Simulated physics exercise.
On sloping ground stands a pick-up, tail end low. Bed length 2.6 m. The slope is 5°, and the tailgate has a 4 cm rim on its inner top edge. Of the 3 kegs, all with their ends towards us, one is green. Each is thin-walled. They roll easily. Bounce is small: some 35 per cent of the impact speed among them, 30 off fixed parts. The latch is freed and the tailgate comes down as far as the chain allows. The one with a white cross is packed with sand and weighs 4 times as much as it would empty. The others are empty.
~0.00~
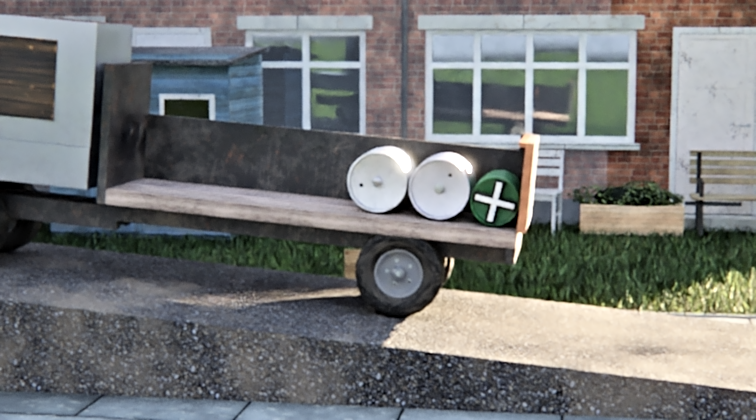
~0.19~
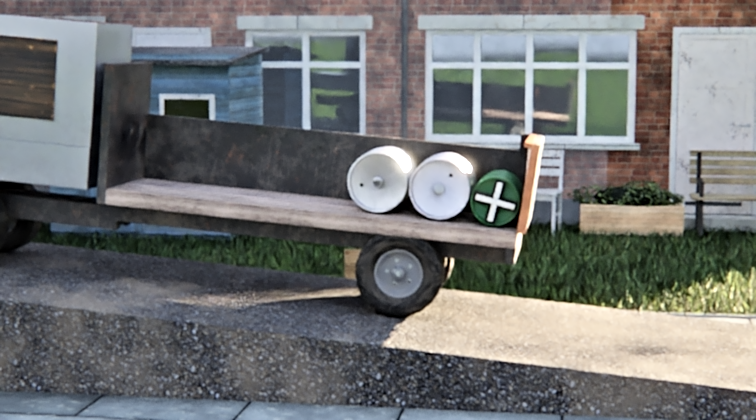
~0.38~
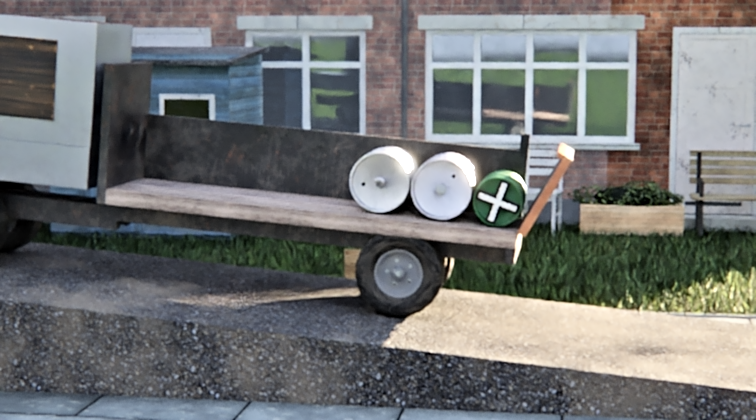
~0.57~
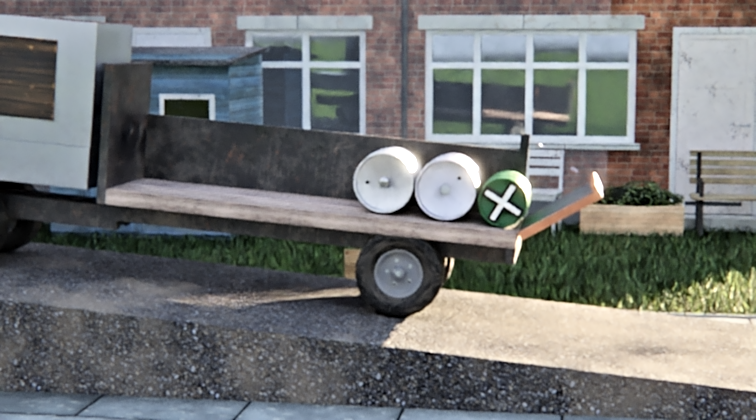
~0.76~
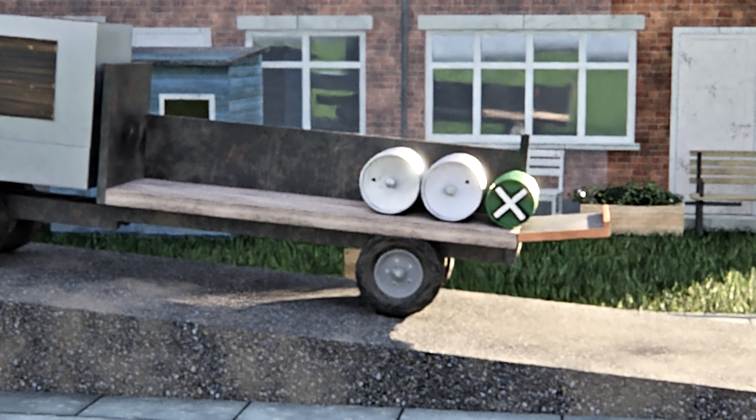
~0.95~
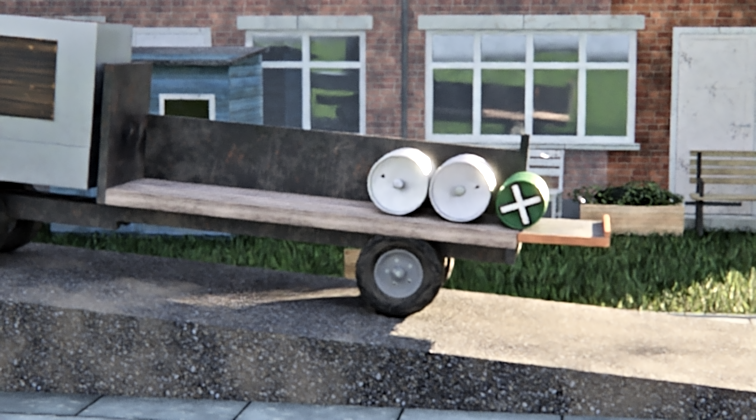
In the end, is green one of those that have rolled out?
The green keg is held.
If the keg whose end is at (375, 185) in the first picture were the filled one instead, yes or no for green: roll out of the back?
In that case green yes.
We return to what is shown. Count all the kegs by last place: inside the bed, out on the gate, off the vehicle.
In that order: 1, 2, 0.
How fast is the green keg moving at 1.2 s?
About 0.4 m/s.
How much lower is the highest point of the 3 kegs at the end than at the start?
About 5 cm.
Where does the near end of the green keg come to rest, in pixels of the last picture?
Near (588, 208).
Then, 1.2 s in, green is on the gate, 10 cm past the hinge, rolling right; 0 out so far.
Then, 1.4 s in, green is on the gate, 20 cm past the hinge, rolling right; 0 out so far.
Then, 2.0 s in, green is on the gate, 45 cm past the hinge; 0 out so far.
In the end (3.4 s), green is on the gate, 40 cm past the hinge; 0 out so far.
